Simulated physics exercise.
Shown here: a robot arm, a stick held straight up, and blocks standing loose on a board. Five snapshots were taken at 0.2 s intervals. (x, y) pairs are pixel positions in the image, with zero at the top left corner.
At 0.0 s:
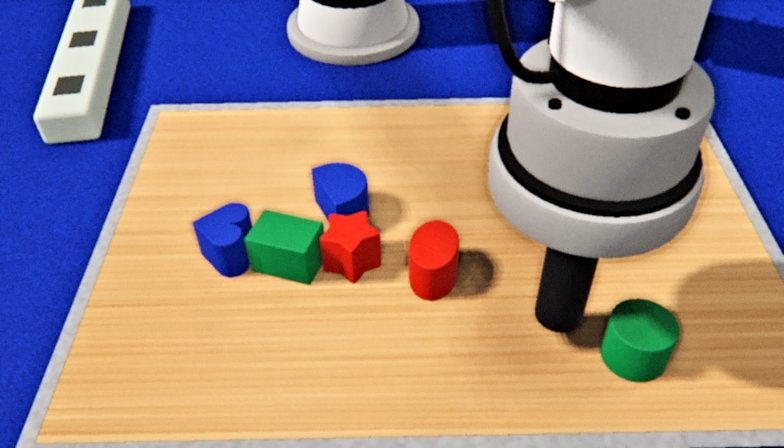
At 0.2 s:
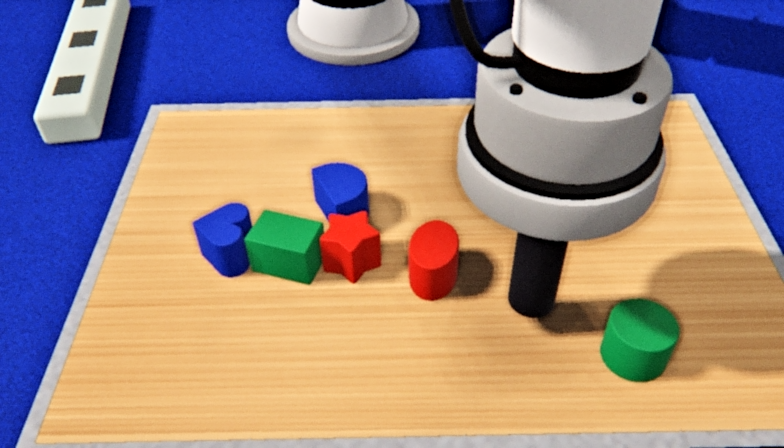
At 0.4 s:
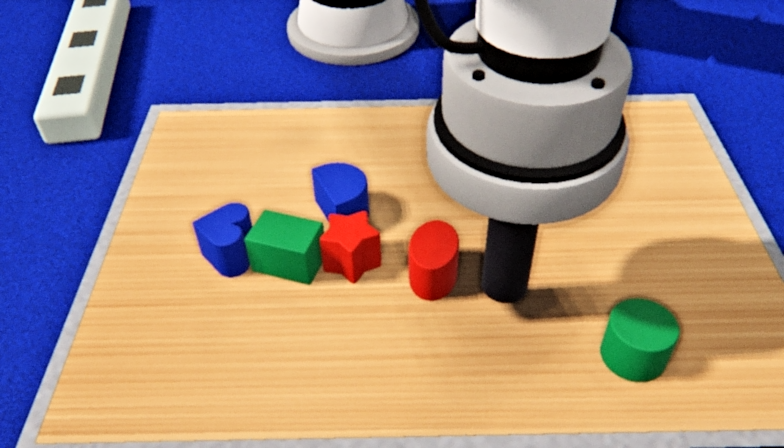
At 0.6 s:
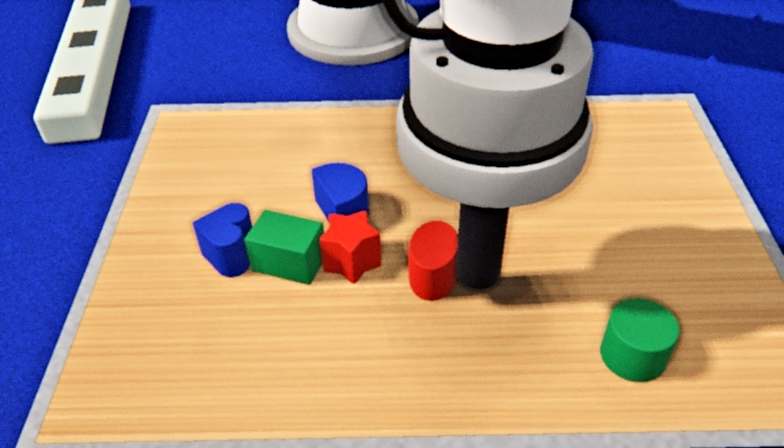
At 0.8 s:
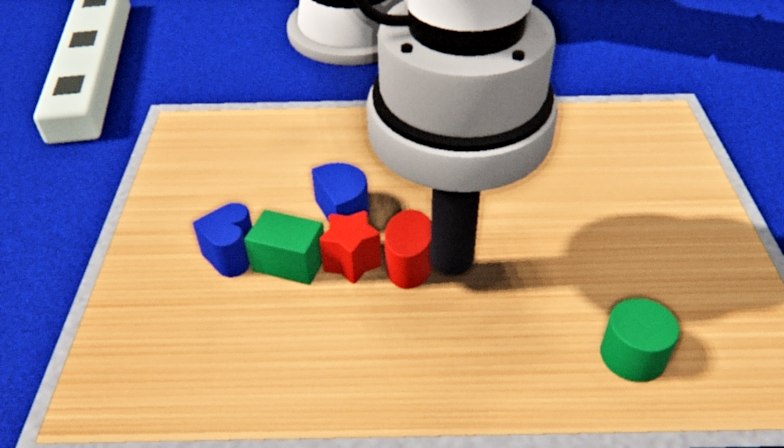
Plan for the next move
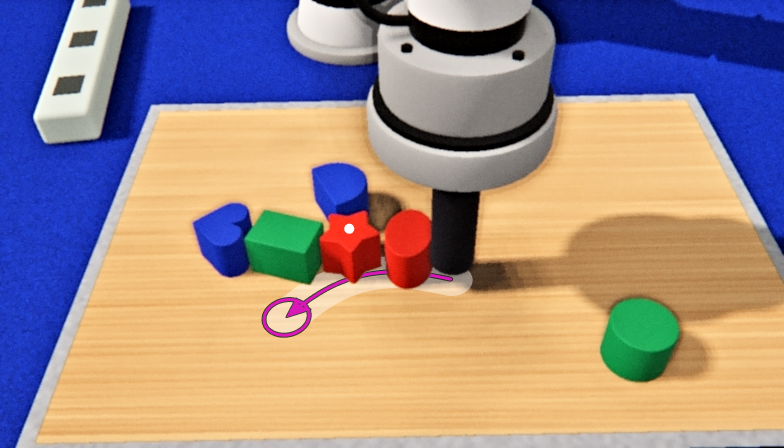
The clip opens on a robot arm holding a black stick upright between a red oval block and a green cylinder on a wooden board, with other blocks to the left. The stick glides left to the oval, then pushes it a short way left, up against the red star, while the other blocks stay still.
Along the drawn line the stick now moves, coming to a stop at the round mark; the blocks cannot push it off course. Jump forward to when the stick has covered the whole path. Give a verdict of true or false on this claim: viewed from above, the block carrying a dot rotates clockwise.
The statement is false.
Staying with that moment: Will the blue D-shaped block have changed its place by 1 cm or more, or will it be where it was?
It is shifted.
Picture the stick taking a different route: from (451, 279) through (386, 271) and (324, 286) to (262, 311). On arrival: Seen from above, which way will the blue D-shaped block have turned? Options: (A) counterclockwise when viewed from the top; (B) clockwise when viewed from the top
B - clockwise when viewed from the top.
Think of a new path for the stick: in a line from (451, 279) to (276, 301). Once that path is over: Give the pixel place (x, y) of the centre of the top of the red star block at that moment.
It should be at (330, 214) by then.
The drawn path runs from (451, 279) through (392, 272) and (335, 285) to (287, 317); the dot is on the red star block.
The first path, step by step. One third of the way, stick (391, 252); green rectangle (267, 231); blue D-shaped block (334, 171), turned 30° clockwise; red star block (324, 212), turned 40° anticlockwise; red oval block (375, 209), turned 40° clockwise.
Two thirds of the way, stick (333, 265); green rectangle (266, 231); blue D-shaped block (334, 171), turned 30° clockwise; red star block (323, 211), turned 45° anticlockwise; red oval block (374, 206), turned 40° clockwise.
At the end, stick (283, 297); green rectangle (266, 231); blue D-shaped block (334, 171), turned 30° clockwise; red star block (323, 211), turned 45° anticlockwise; red oval block (374, 206), turned 40° clockwise.
